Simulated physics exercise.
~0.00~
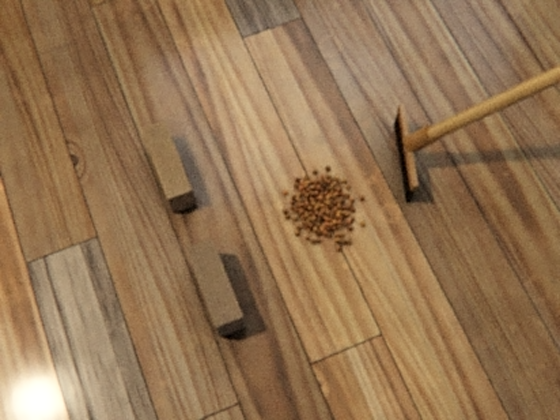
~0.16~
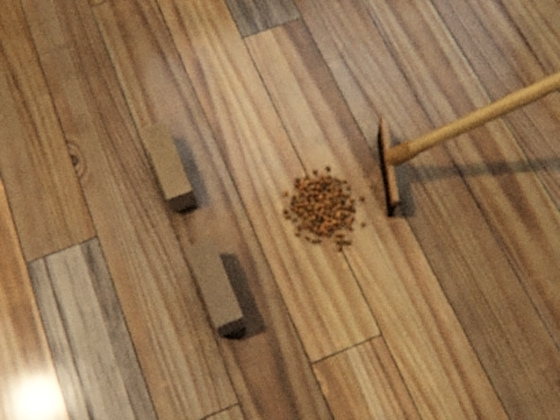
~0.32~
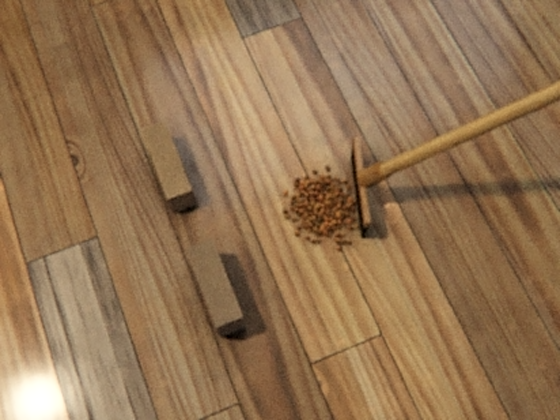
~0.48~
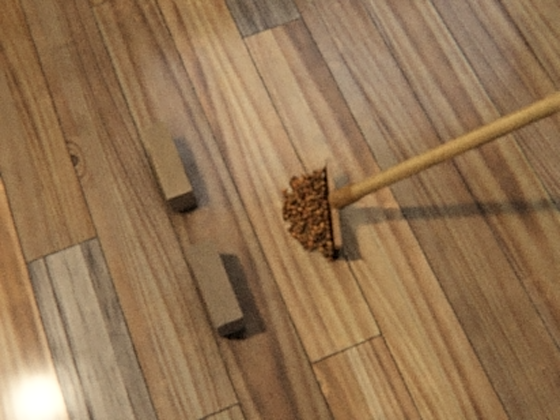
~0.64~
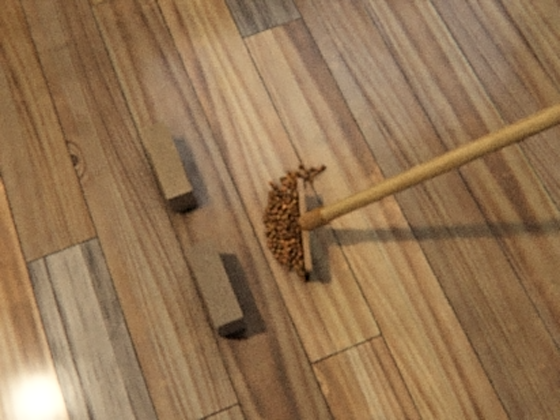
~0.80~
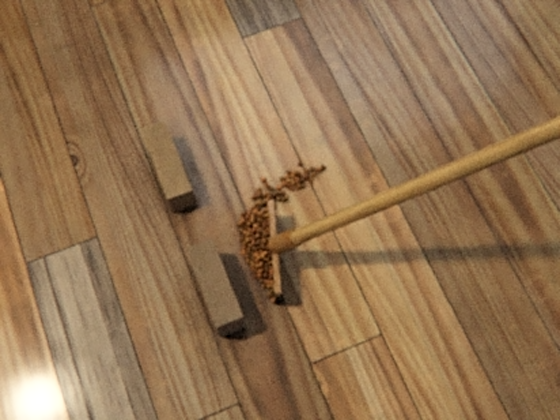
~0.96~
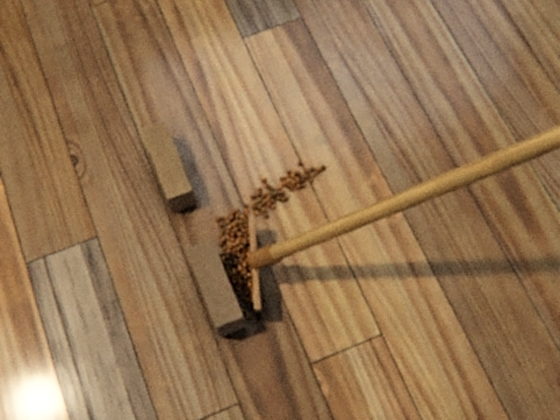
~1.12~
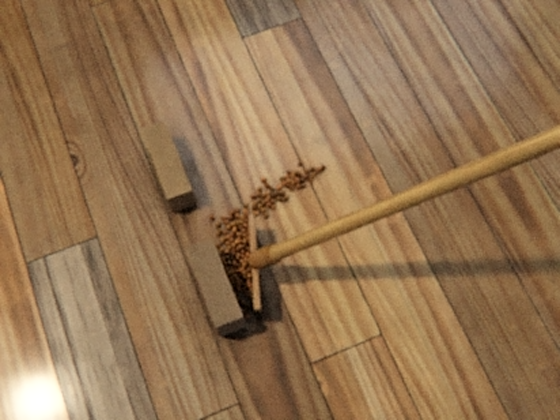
The clip shows a wooden-handled squeegee pushing a pile of small brown pieces left and slightly down across a wood floor toward two blocks, leaving some trailing behind, until it stops with the pieces held up against the lower block and none passing through the gap.
